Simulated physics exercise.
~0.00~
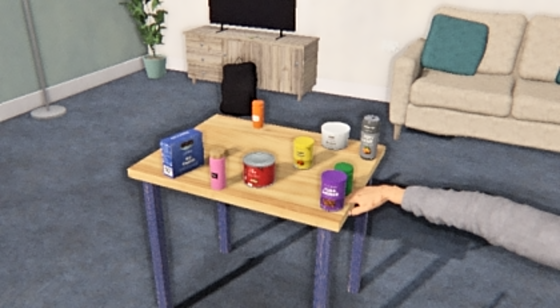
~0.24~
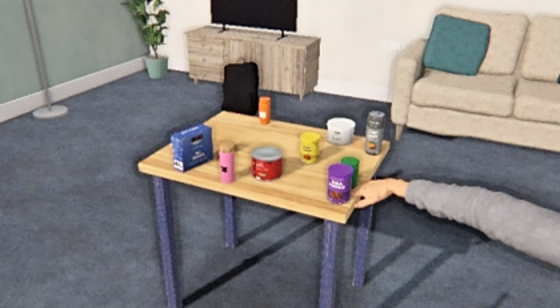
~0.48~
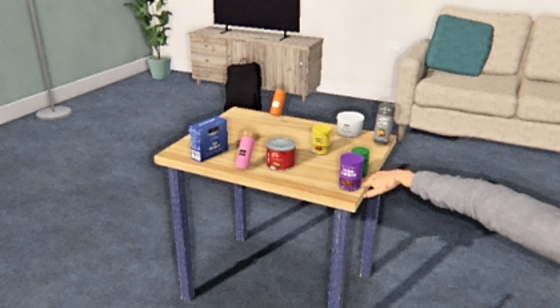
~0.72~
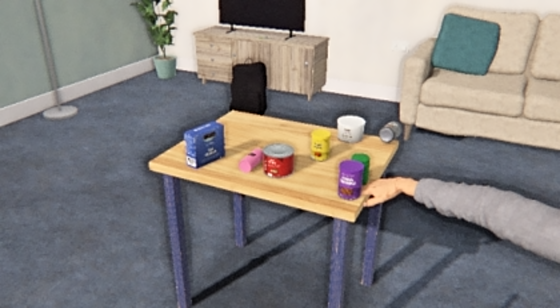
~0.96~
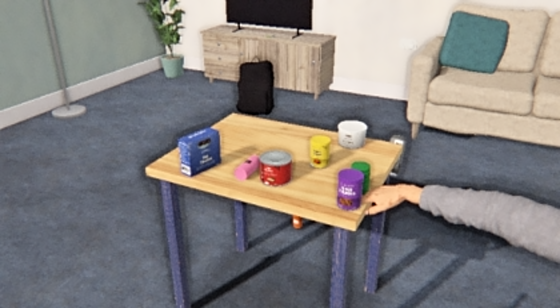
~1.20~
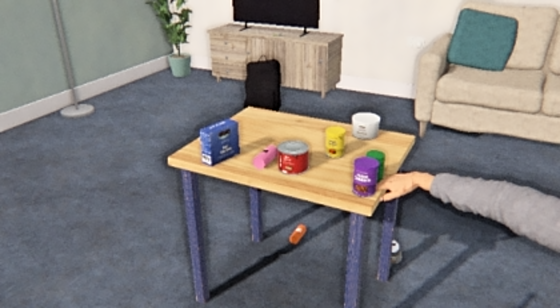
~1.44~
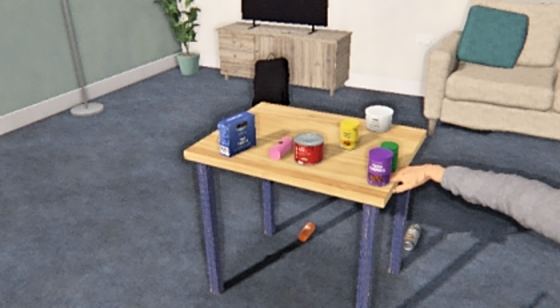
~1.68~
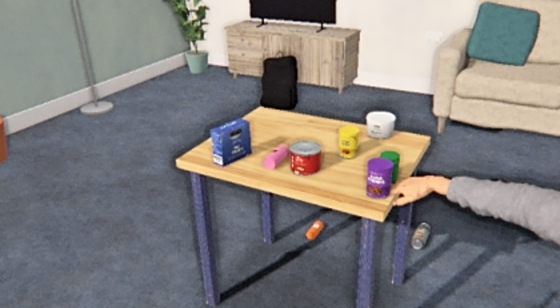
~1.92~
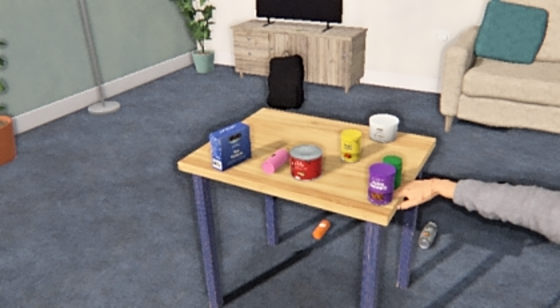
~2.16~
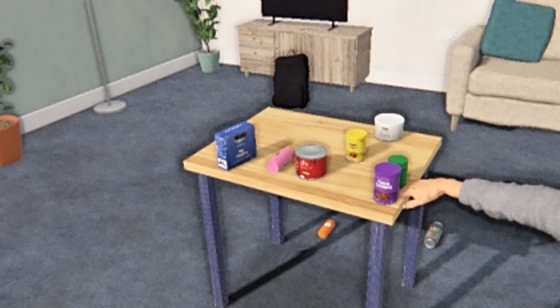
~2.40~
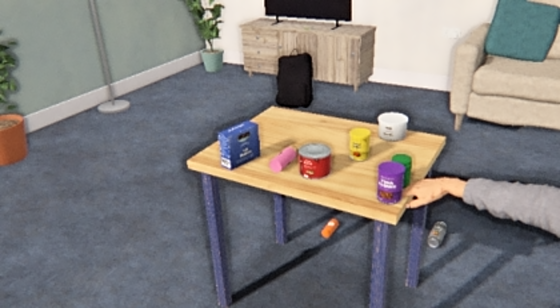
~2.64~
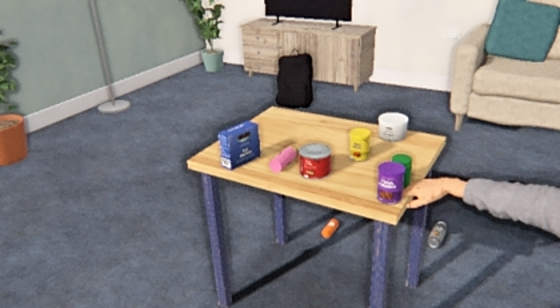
In a carpeted living room, seen from slightly above, a wooden table with blue legs stands before a television cabinet and a cream sofa. A blue packet sits at its left, with pink and orange shakers, a red tub, yellow and purple tins, a green jar, a white tub and a grey can around it. A hand at the right edge jerks the table back and forth as the view pans left. The pink shaker topples onto the tabletop, while the orange shaker and then the grey can drop off. Both end lying on the carpet, and the blue packet and the rest remain upright.
